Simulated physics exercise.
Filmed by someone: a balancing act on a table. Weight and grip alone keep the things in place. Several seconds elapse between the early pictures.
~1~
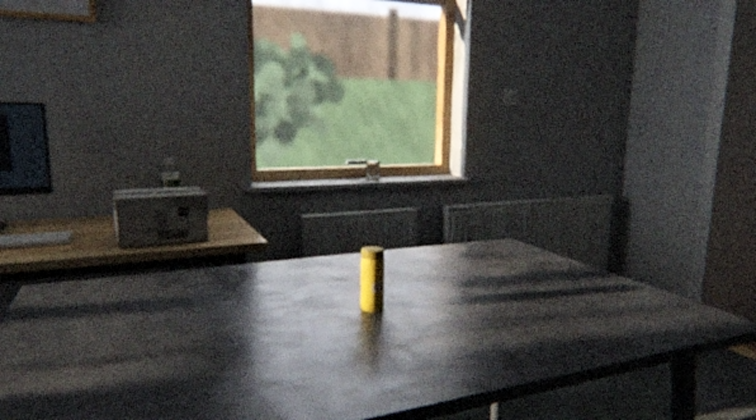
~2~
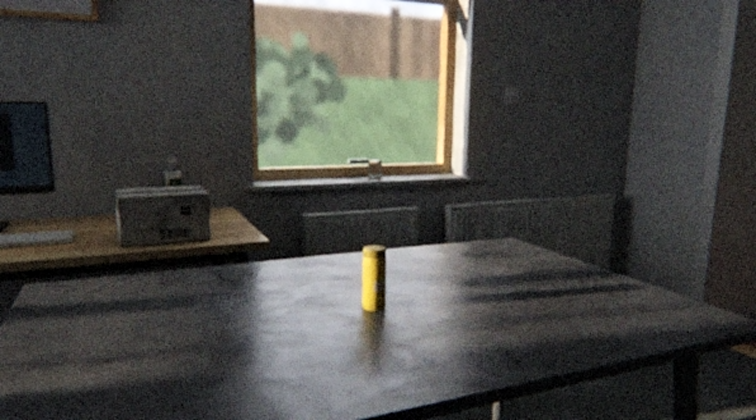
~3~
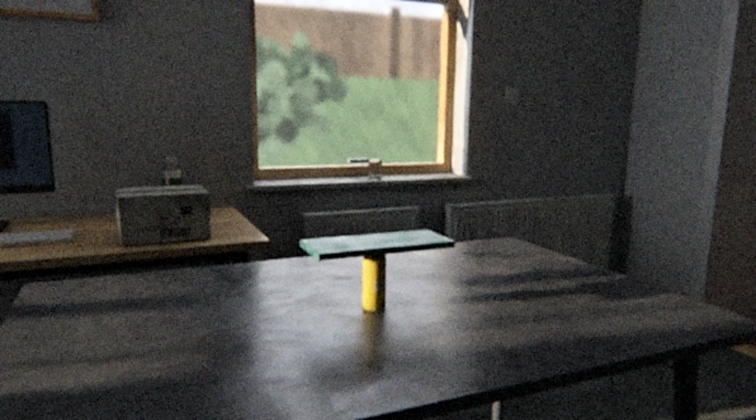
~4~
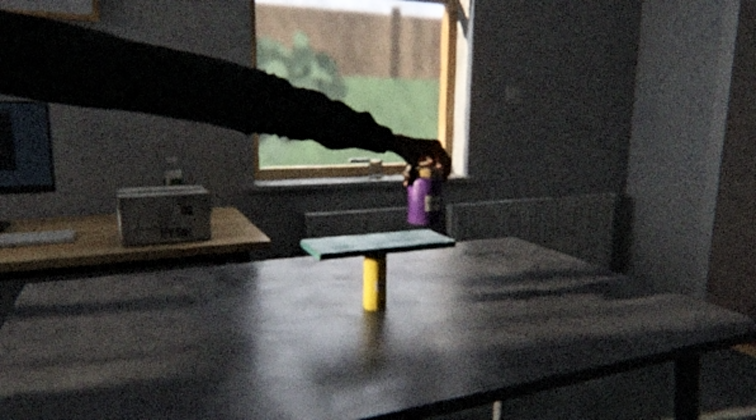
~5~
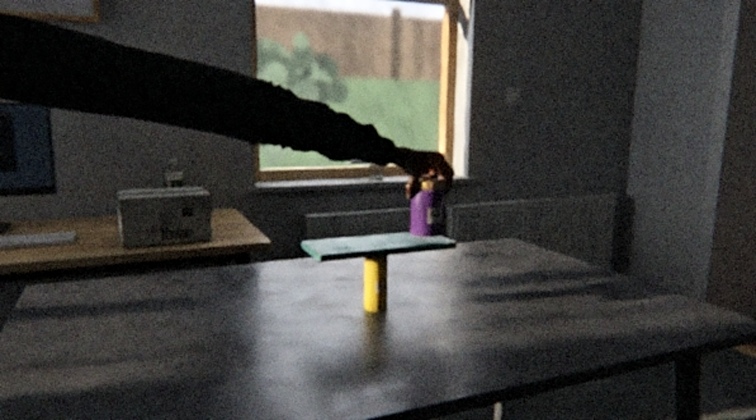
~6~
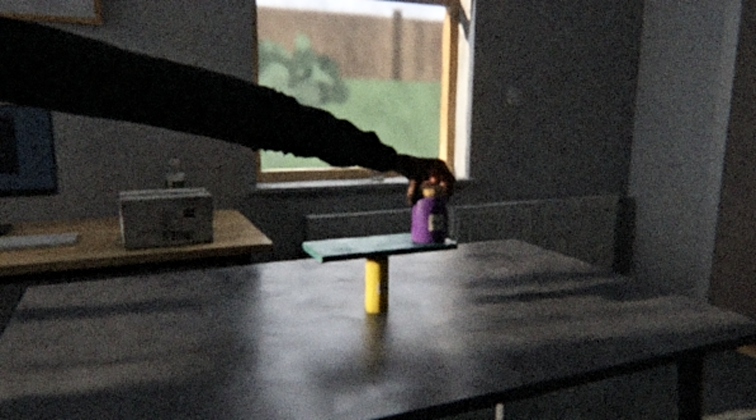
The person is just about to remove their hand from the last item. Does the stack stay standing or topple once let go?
It topples.
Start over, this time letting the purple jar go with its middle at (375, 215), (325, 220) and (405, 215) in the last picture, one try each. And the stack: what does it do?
The first time it stays standing, the second time it collapses, and the third time it collapses.
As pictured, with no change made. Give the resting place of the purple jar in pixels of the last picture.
End position in the final view: Approximately (483, 287).
Then, 0.40 s later than the last frame, purple jar now fallen; turquoise board tilted by 64°.
Then, 0.80 s later than the last frame, turquoise board now fallen; yellow shaker tilted by 70°.
When it is over, fallen, purple jar, yellow shaker and turquoise board. End places, in pixels of the last picture, purple jar near (483, 288). The stack gives way.
